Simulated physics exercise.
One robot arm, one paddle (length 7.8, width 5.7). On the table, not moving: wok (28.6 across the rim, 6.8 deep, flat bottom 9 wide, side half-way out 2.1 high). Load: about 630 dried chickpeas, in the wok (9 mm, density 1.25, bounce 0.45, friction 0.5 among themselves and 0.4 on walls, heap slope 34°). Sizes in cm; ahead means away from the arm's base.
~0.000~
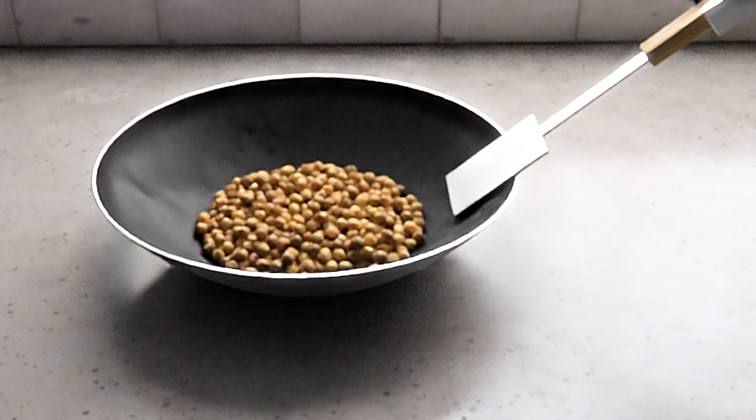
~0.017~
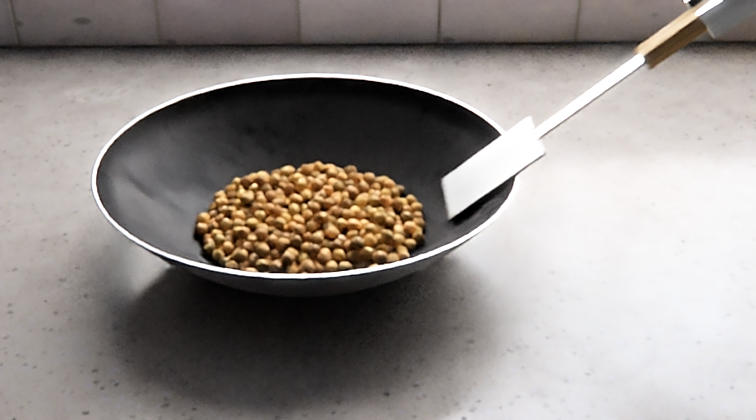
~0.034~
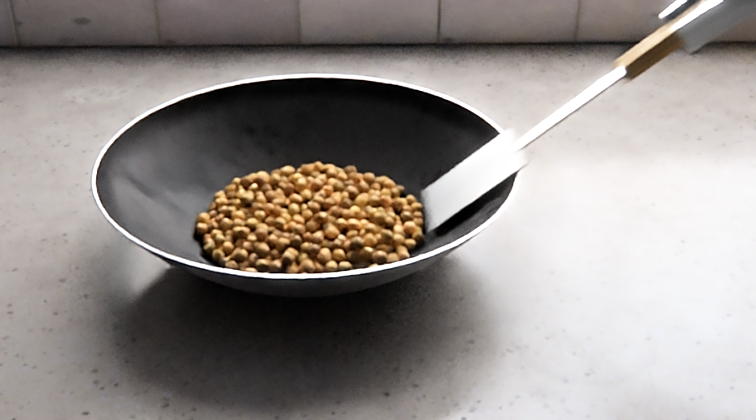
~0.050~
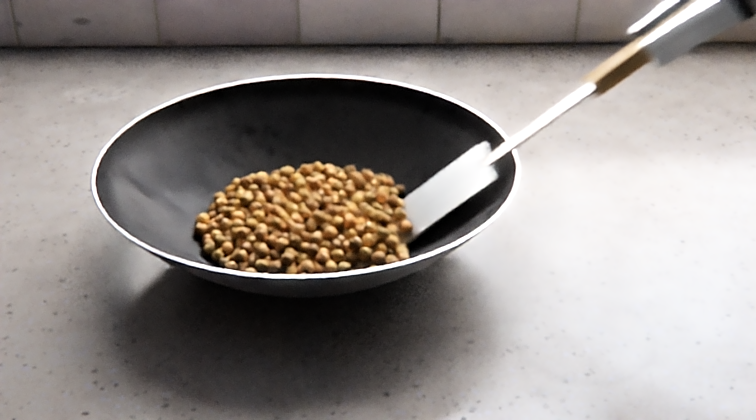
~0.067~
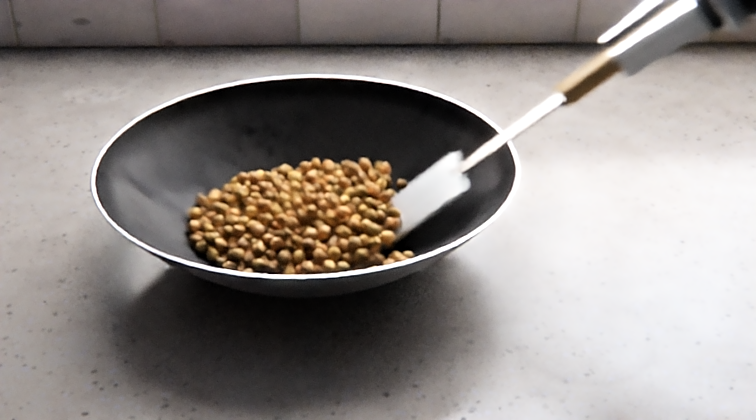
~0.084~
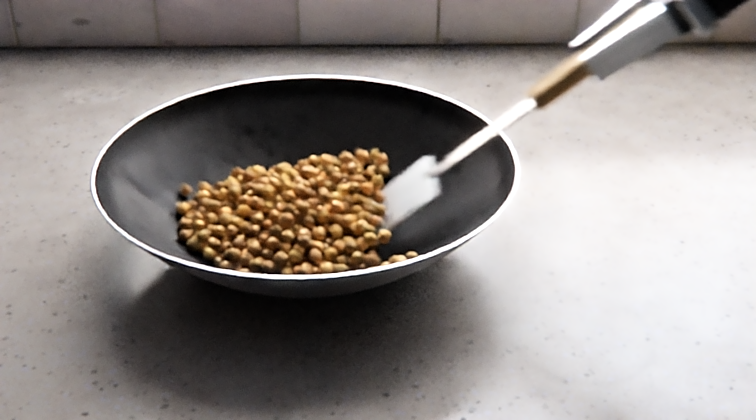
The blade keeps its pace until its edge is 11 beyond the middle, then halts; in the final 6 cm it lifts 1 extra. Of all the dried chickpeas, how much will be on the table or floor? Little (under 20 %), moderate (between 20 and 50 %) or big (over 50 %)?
On the table or floor the share is moderate, between 20 and 50 %.
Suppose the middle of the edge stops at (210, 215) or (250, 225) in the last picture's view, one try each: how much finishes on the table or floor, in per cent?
About 5 and 0 per cent.
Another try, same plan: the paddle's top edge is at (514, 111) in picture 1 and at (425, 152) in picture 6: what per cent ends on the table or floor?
Some 25 per cent.
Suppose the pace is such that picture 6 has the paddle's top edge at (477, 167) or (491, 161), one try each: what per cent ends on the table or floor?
About 15 and 5 per cent.
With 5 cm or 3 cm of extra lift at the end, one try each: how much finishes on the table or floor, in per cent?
Some 25 and 30 per cent.
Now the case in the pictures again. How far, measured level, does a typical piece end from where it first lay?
Roughly 5 cm.
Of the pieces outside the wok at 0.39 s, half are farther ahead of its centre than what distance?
About 24 cm.
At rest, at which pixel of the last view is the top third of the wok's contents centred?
At about (221, 202).
After 0.12 s, sloping 40°, highest piece 6 above the table; 631 in the wok.
After 0.17 s, sloping 40°, highest piece 6 above the table; 631 in the wok.
After 0.39 s, sloping 40°, highest piece 11 above the table; 447 in the wok, 46 on the table or floor, 138 on the blade or in flight.
After 1.44 s, sloping 40°, highest piece 5 above the table; 446 in the wok, 185 on the table or floor.
At rest, 446 in the wok, 185 on the table or floor. That is 29 % on the table or floor.
